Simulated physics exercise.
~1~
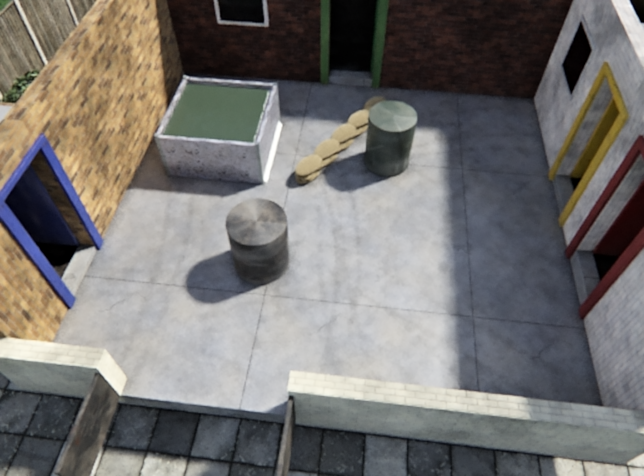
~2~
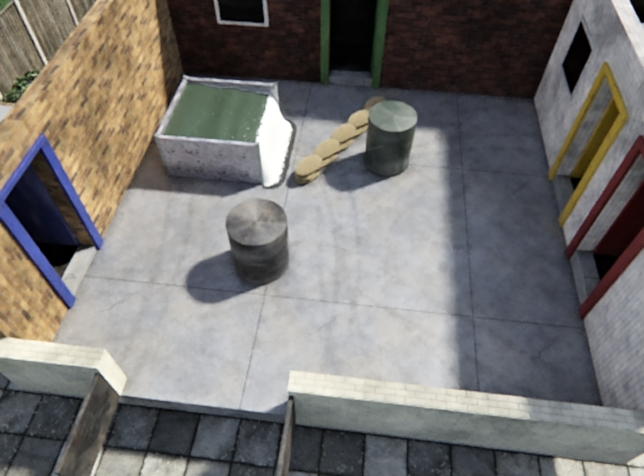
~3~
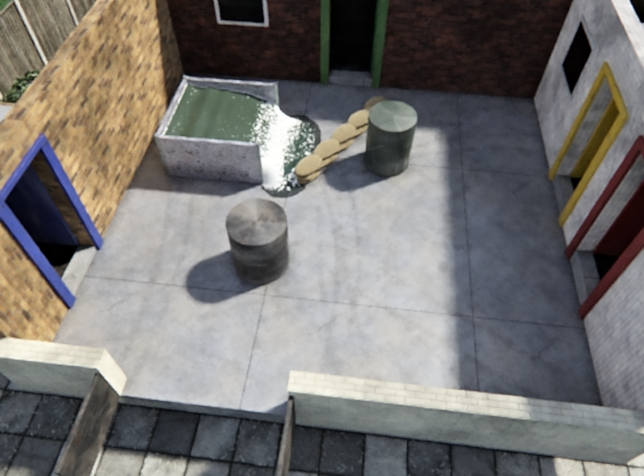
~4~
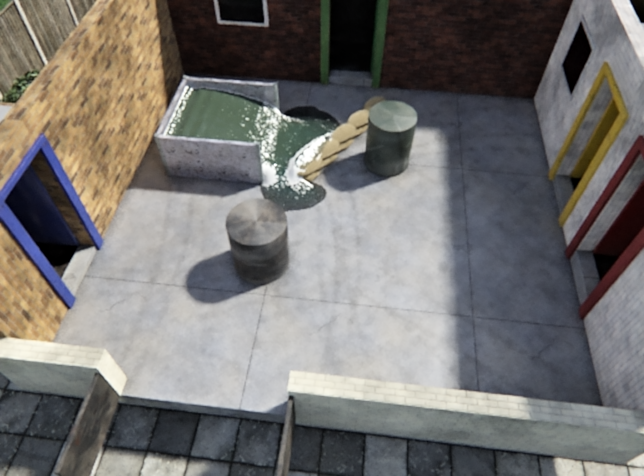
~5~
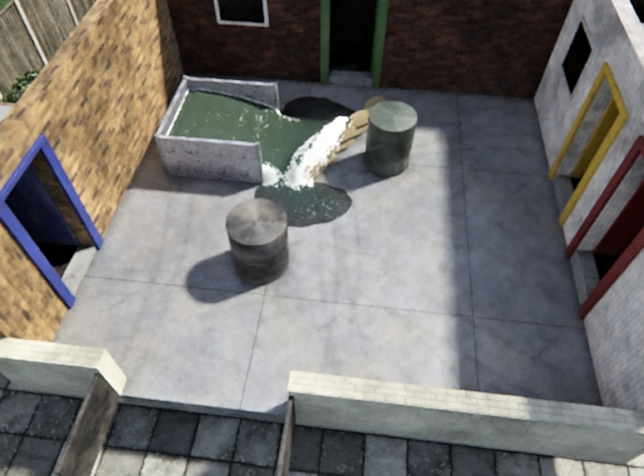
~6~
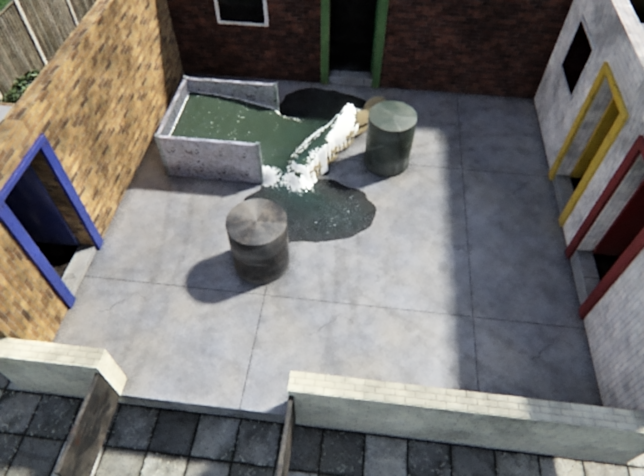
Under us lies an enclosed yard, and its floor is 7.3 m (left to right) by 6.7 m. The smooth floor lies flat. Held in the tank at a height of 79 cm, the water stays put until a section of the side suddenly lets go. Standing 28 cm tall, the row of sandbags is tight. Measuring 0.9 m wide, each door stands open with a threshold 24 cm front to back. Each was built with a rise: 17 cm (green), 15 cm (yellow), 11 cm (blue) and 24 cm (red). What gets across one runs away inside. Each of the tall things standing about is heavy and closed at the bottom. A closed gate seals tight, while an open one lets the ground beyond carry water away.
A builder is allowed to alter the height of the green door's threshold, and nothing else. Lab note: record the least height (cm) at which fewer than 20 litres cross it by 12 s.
Least height: 36 cm.
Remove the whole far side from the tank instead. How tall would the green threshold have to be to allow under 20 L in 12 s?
With that break, close to 13.0 cm.
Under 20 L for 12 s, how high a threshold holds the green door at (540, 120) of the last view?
Around 18 cm would do it.
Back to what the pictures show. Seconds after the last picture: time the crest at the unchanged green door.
At roughly 1.0 s.
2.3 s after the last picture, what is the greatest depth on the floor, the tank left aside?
About 26 cm at most.
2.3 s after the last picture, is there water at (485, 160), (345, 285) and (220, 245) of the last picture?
In the order asked: Untouched, soaked, soaked.
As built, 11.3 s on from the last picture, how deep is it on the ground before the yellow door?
3.5 cm.
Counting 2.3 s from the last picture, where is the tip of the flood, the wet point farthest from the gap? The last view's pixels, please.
Pixel: About (542, 426).
Then, 0.7 s after the last picture water covers 25 % of the floor, deepest (46 cm) near (313, 161); 32 cm at the green door, 25 litres in over its 17 cm threshold.
Then, 2.3 s after the last picture water covers 55 % of the floor, deepest (26 cm) near (530, 99); 24 cm at the green door, 208 litres in over its 17 cm threshold.
Then, 11.3 s after the last picture water covers 95 % of the floor, deepest (6 cm) near (54, 368); 5 cm at the green door, 221 litres in over its 17 cm threshold.
At the green door as built, the water peaked near 41 cm, 1.1 s after the last picture.
Run again over the same 12 s with other heights there, 34 litres in over 33.5 cm, 1 litre over 45.5 cm. The limit of 20 litres is kept from about 36 cm up.
